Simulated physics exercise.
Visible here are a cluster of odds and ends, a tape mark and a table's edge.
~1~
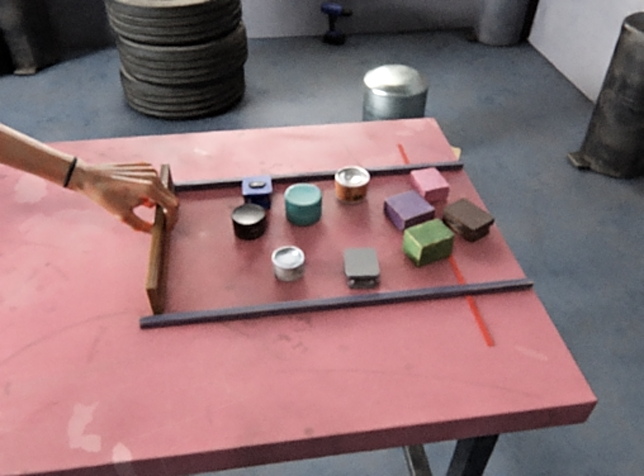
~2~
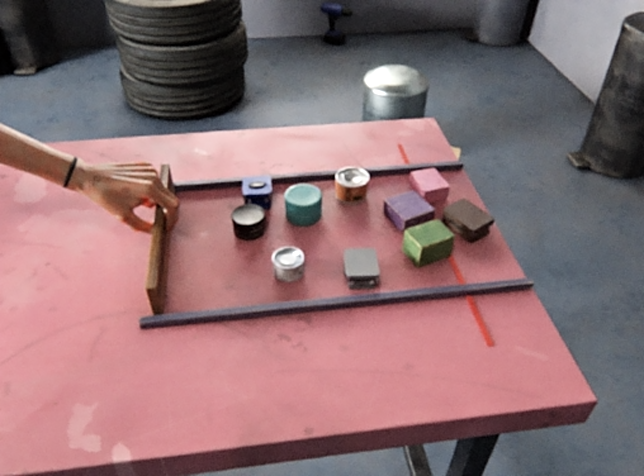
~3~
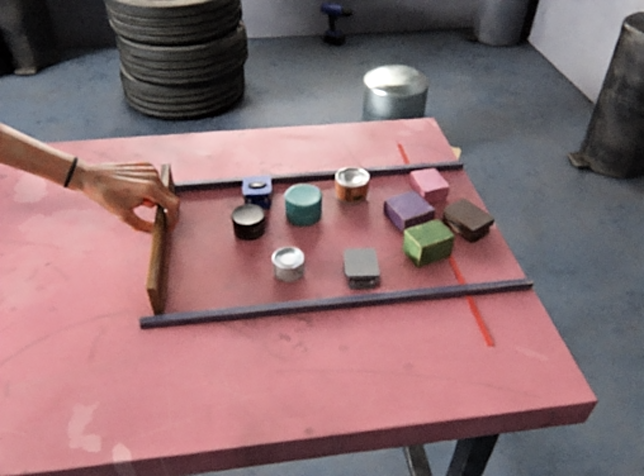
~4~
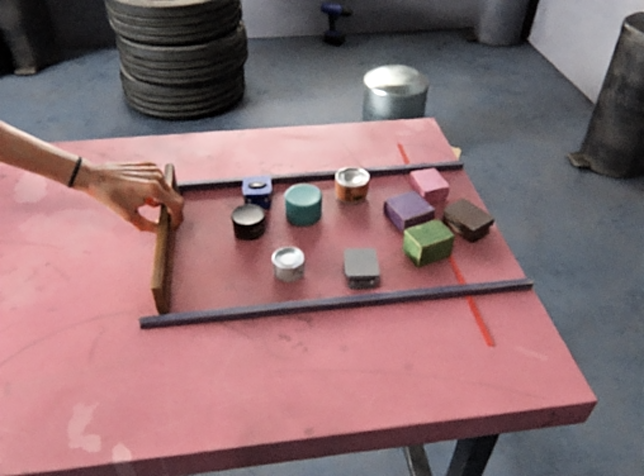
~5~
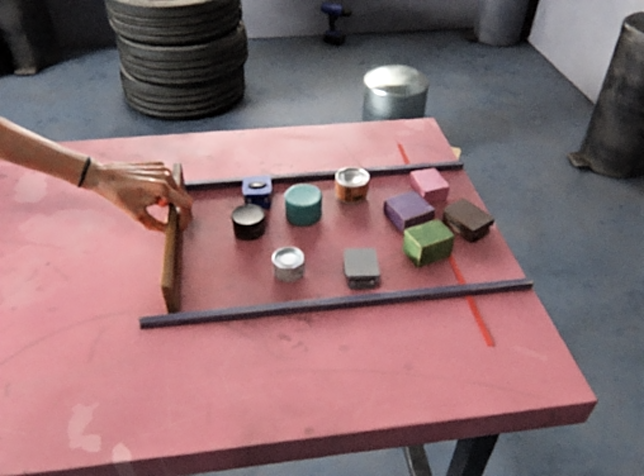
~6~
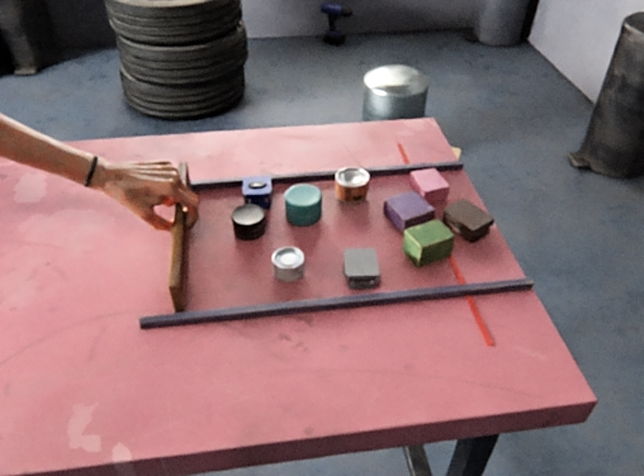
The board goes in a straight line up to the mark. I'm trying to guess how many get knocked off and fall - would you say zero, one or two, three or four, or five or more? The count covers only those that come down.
I would say one or two.
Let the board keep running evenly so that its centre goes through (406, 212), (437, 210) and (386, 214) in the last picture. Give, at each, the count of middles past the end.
0, 2 and 0.
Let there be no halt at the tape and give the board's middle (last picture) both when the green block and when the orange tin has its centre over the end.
Points: About (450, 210) and about (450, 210).
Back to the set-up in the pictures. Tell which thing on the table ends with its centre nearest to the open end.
Foremost is the purple block.
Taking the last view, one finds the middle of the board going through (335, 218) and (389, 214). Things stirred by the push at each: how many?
At the first spot 6, then 10.
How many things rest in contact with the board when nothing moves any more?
It's 5 of them.
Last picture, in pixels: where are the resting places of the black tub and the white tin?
I'd put one at around (453, 219) and the other at around (462, 243).
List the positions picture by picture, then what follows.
The first frame shows brown case (467, 220); pink block (429, 185); green block (428, 243); board (162, 233); tape (436, 225).
The second frame shows pink block (429, 185); blue case (258, 193).
The third frame shows green block (428, 243); grey case (361, 269).
The fourth frame shows brown case (467, 221); black tub (249, 222).
The fifth frame shows pink block (429, 185); orange tin (352, 186).
The sixth frame shows brown case (467, 221); pink block (429, 185); green block (428, 243); board (182, 231); tape (436, 225).
Early on, none off yet; brown case at rest near (467, 221); pink block at rest near (429, 185); green block at rest near (428, 243).
Finally, the number that fall off is one or two; lost, pink block and brown case.
